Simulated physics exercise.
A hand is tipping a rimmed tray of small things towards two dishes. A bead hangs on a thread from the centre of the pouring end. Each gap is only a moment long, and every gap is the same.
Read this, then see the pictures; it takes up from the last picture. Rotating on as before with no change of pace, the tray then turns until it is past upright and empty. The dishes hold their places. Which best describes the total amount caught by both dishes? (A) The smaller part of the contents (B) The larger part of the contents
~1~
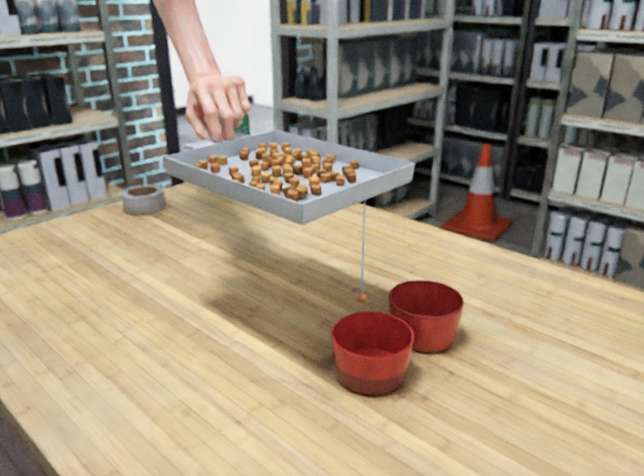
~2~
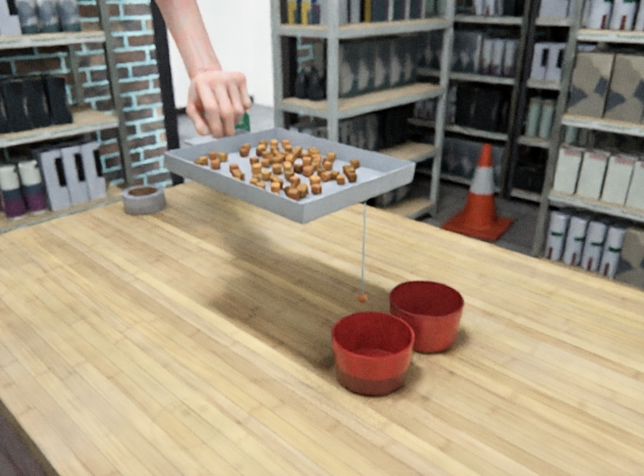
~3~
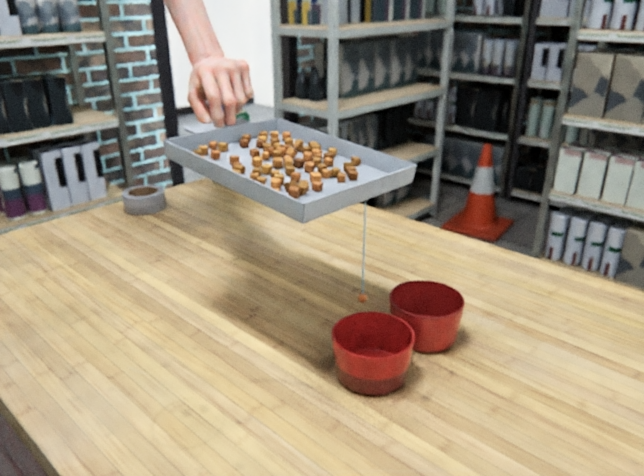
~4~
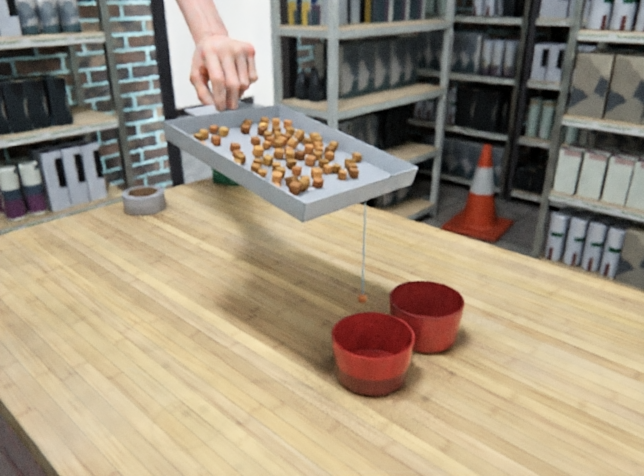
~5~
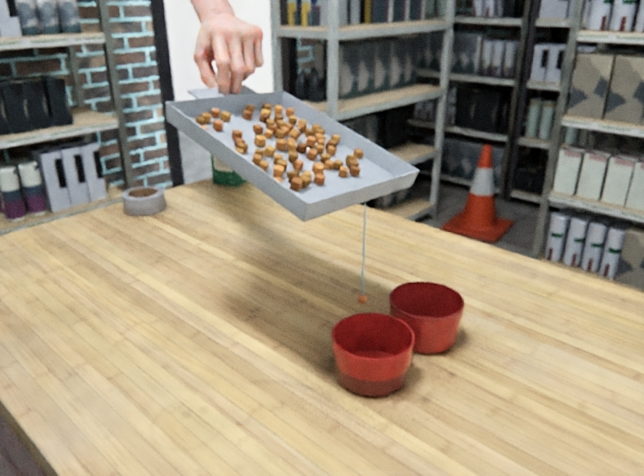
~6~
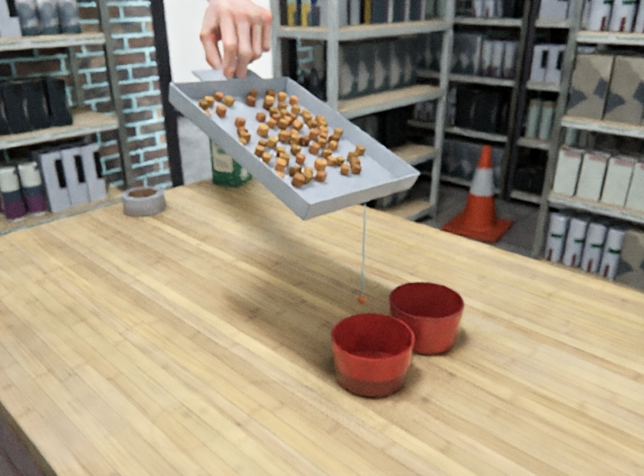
(B) The larger part of the contents.
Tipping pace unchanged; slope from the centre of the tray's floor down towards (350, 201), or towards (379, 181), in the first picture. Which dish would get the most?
For the first place it's the left-side dish, for the second the right-side dish.
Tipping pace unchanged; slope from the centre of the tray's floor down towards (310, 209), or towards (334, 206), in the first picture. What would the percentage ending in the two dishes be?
I'd say roughly 20 percent with the first slope, 40 percent with the other.
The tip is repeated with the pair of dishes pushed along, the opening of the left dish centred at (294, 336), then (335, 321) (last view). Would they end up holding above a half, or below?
So that's a lesser portion the first time round, a lesser portion the second.
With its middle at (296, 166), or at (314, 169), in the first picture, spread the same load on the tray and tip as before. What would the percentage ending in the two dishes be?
Roughly 60 and 60 percent, in that order.
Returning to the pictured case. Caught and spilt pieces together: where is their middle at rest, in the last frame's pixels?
I'd put the middle somewhere around (427, 340).
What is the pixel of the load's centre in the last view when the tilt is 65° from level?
The load is centred about (379, 172).
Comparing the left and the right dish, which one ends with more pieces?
I'd say more ends in the right-side one.
Shortly afterwards, tray tipped steeply; all but a few on the tray; a little in the air.
Next, tray tipped past a quarter turn; the bulk on the tray; a little in the right dish; a little outside both; only a few in the air.
Some moments later, tray tipped past a quarter turn; near a quarter in the left dish; near half in the right dish; near a third outside both.
In the end, tray tipped past a quarter turn; near a quarter in the left dish; near half in the right dish; near a third outside both.
